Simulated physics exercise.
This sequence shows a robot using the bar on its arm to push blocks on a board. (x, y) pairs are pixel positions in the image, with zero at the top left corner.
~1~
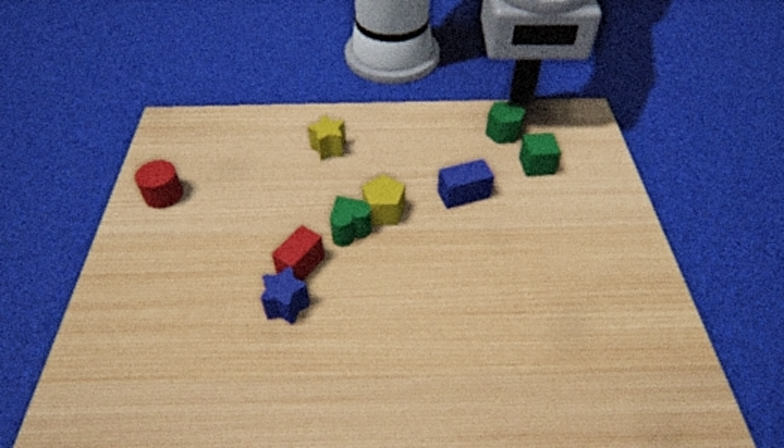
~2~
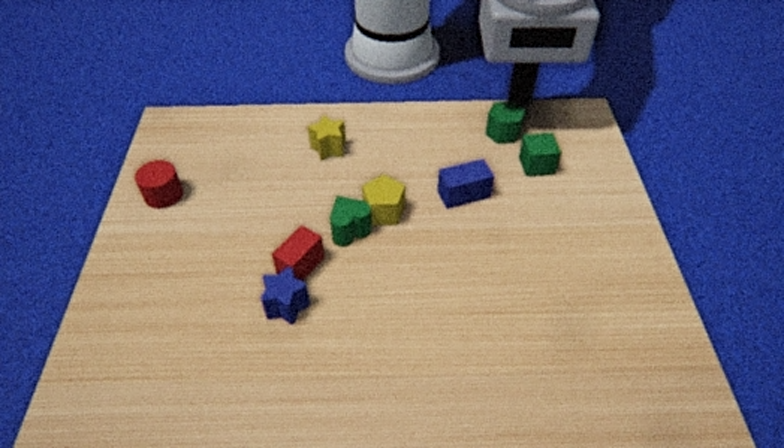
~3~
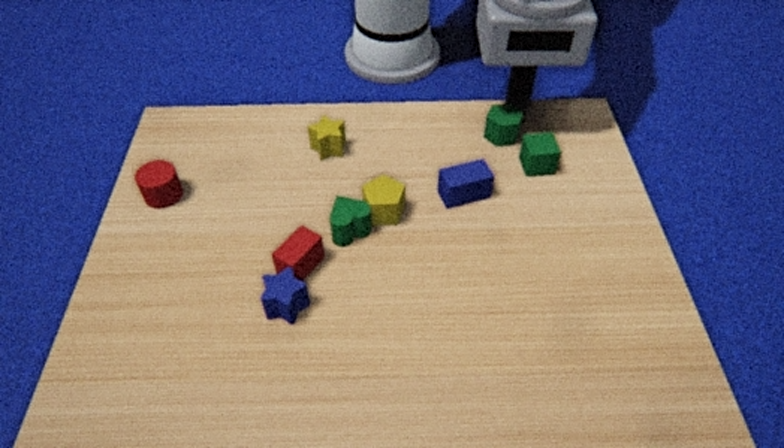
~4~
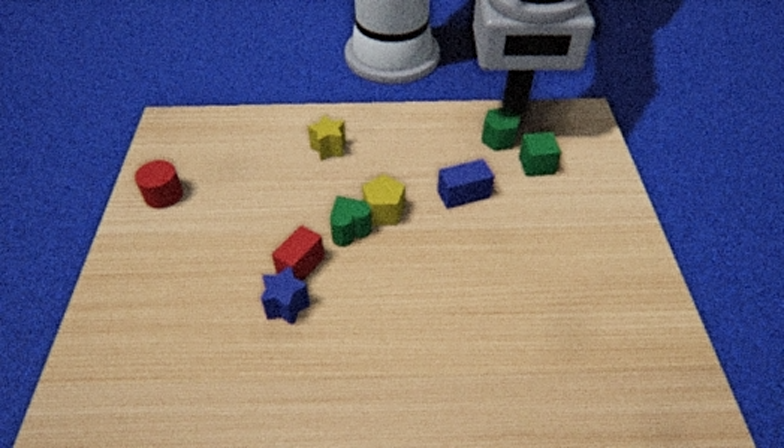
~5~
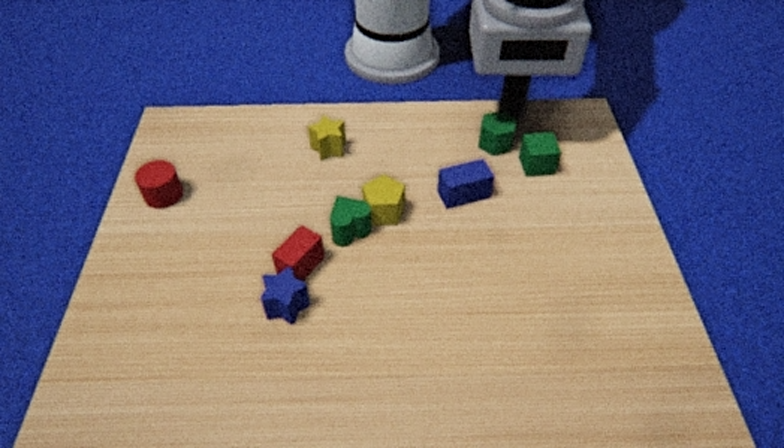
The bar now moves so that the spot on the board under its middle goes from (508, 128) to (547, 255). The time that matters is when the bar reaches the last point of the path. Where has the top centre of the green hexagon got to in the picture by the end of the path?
Pixel (491, 136).
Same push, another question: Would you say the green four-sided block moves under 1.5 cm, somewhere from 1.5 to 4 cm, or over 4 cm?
It ends 1.5 to 4 cm away.
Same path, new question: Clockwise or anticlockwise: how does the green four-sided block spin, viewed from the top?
It makes a counterclockwise turn.
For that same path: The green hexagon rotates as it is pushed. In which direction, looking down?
The turn is clockwise.
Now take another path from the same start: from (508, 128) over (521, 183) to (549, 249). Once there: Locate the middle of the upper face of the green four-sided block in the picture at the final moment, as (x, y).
It should be at (556, 158) by then.
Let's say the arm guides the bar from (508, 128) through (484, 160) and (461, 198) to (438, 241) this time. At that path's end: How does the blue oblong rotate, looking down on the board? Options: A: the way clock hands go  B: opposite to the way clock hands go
A - the way clock hands go.
The first path, step by step. One third of the way, bar (523, 149); green hexagon (491, 136), turned 40° clockwise; green four-sided block (552, 154), turned 45° anticlockwise.
Two thirds of the way, bar (537, 192); green hexagon (491, 136), turned 40° clockwise; green four-sided block (562, 162), turned 85° anticlockwise.
At the end, bar (551, 240); blue oblong unmoved; green hexagon (491, 136), turned 40° clockwise; green four-sided block (562, 162), turned 85° anticlockwise.
